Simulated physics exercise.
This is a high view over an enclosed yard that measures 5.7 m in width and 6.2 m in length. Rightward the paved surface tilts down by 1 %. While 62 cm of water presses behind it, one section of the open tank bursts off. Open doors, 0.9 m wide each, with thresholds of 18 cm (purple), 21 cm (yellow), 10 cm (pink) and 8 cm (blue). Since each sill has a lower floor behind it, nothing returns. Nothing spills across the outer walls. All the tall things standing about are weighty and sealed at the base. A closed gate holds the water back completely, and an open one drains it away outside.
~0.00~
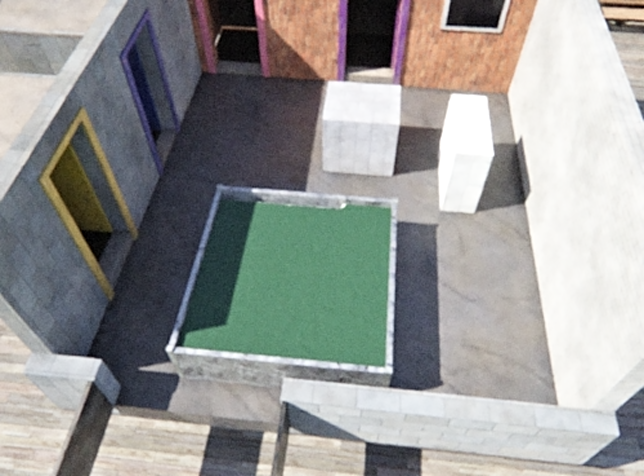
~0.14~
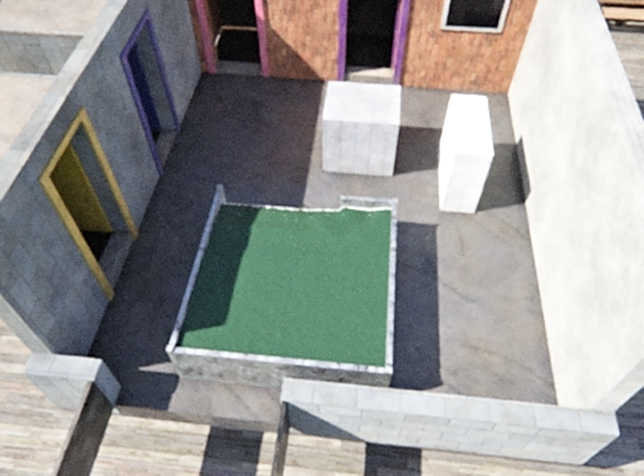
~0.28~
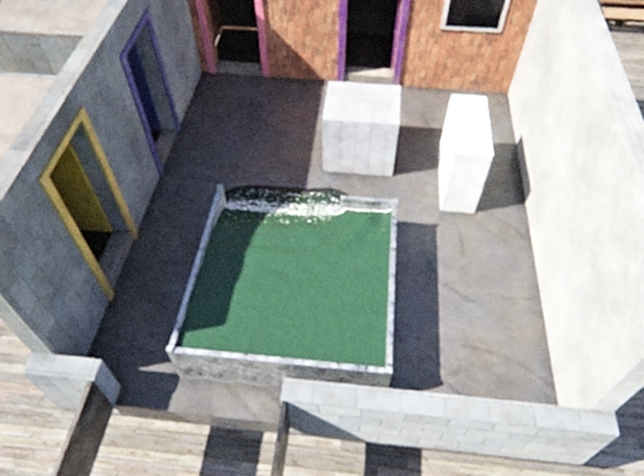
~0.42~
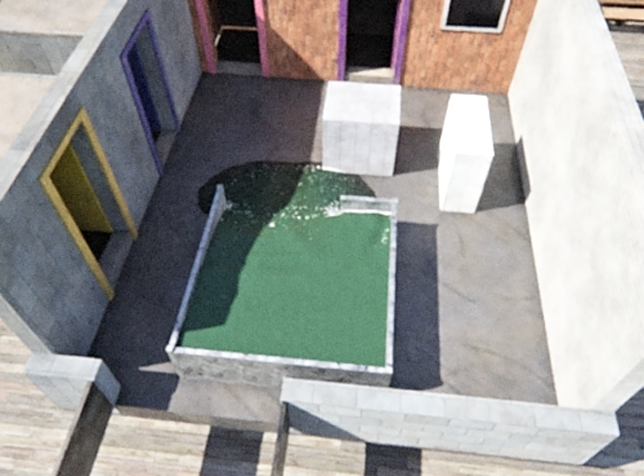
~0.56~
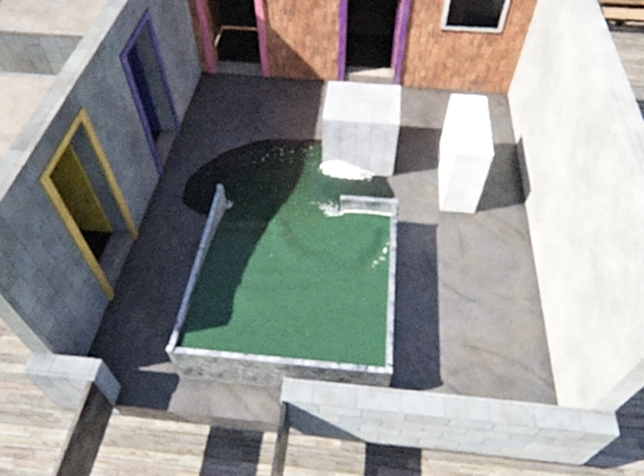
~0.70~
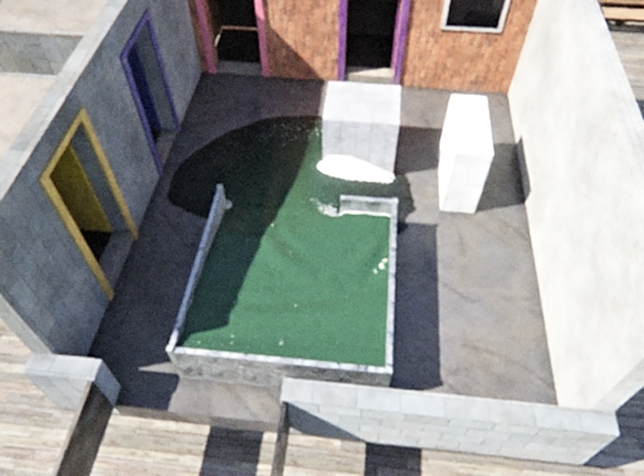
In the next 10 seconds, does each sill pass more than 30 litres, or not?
The purple door lets in a smaller amount than the limit, the yellow door lets in a smaller amount than the limit, the pink door lets in a larger amount than the limit, the blue door lets in a larger amount than the limit.
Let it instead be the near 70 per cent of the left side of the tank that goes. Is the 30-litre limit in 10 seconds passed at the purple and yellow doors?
Purple: Within limit; yellow: Beyond limit.
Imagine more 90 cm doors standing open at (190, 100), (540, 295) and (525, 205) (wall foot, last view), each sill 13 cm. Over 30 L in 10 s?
The first one exceeds it, the second one doesn't reach it, and the third one doesn't reach it.
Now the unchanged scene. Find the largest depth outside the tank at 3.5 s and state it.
It gets to some 30 cm.
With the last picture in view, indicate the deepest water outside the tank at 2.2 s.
Near (209, 80).
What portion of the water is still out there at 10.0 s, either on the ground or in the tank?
Roughly 84 in a hundred.
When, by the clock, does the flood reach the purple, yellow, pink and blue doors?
The front reaches purple at 1.4 s, yellow at 5.5 s, pink at 1.3 s, blue at 1.0 s.
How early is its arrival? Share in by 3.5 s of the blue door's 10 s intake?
Estimate: Around 40 per cent.
After 1.4 s water covers 35 % of the floor and is deepest (36 cm) near (306, 81); purple door not reached, yellow door not reached, pink door 3 cm at the sill, 0 L in, blue door 6 cm at the sill, 0 L in.
After 2.2 s water covers 50 % of the floor and is deepest (46 cm) near (209, 80); purple door 15 cm at the sill, 0 L in, yellow door not reached, pink door 31 cm at the sill, 38 L in, blue door 15 cm at the sill, 7 L in.
After 3.5 s water covers 70 % of the floor and is deepest (30 cm) near (287, 80); purple door 14 cm at the sill, 1 L in, yellow door not reached, pink door 29 cm at the sill, 237 L in, blue door 11 cm at the sill, 35 L in.
After 6.0 s water covers 90 % of the floor and is deepest (22 cm) near (508, 128); purple door 13 cm at the sill, 2 L in, yellow door 3 cm at the sill, 0 L in, pink door 13 cm at the sill, 354 L in, blue door 13 cm at the sill, 73 L in.
After 10.0 s water covers 95 % of the floor and is deepest (18 cm) near (523, 319); purple door 9 cm at the sill, 2 L in, yellow door 3 cm at the sill, 0 L in, pink door 8 cm at the sill, 364 L in, blue door 7 cm at the sill, 94 L in.
